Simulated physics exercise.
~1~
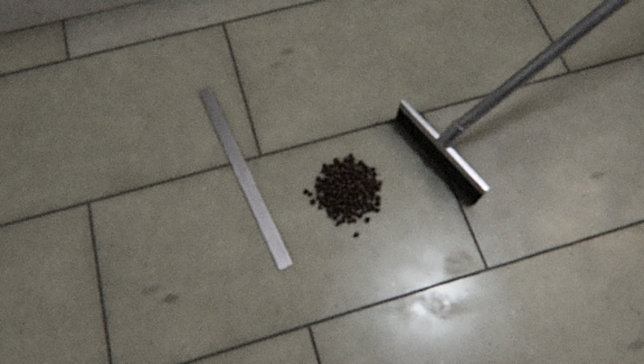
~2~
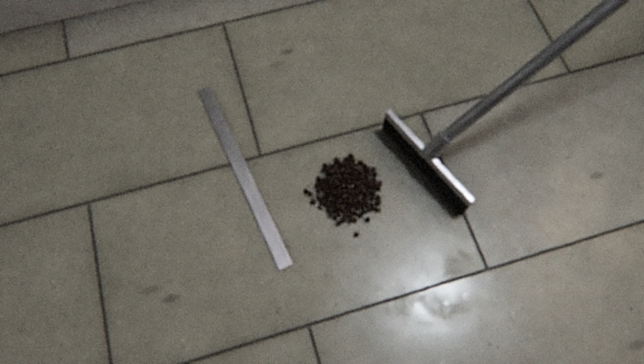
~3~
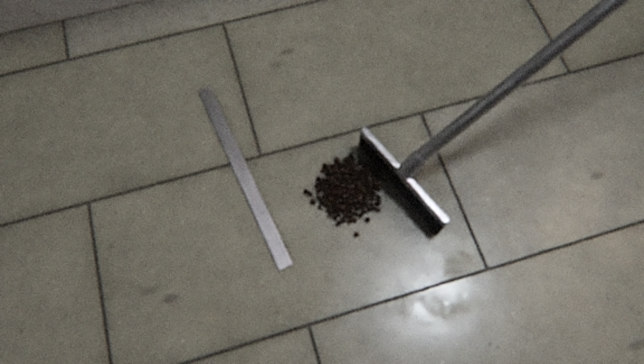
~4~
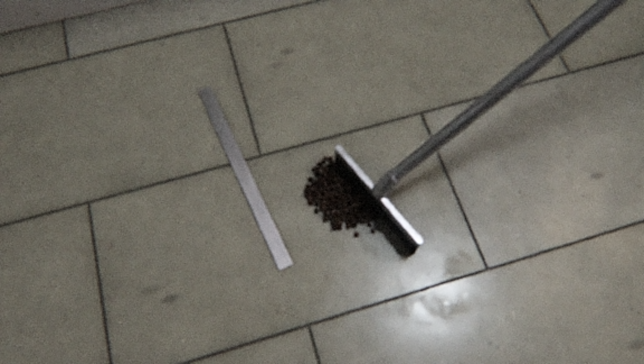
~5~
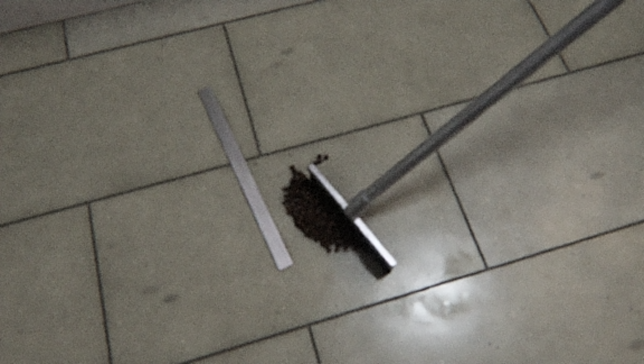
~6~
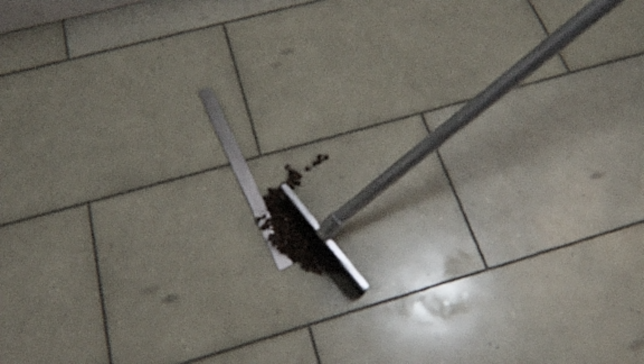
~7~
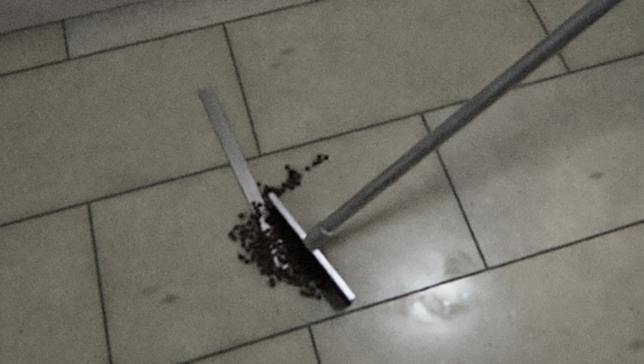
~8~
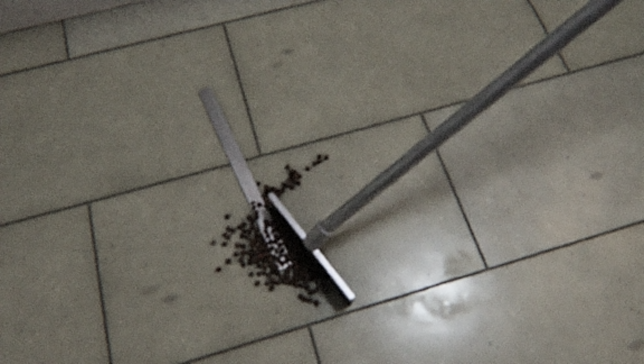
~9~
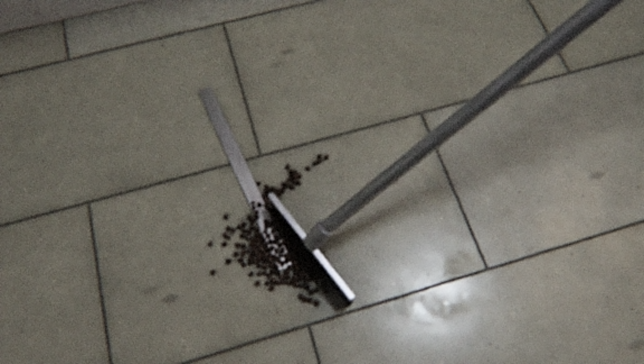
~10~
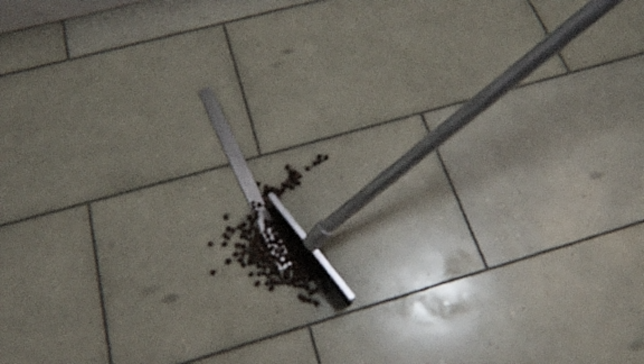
A squeegee pushes a pile of coffee beans left over a flat metal strip, scattering them.
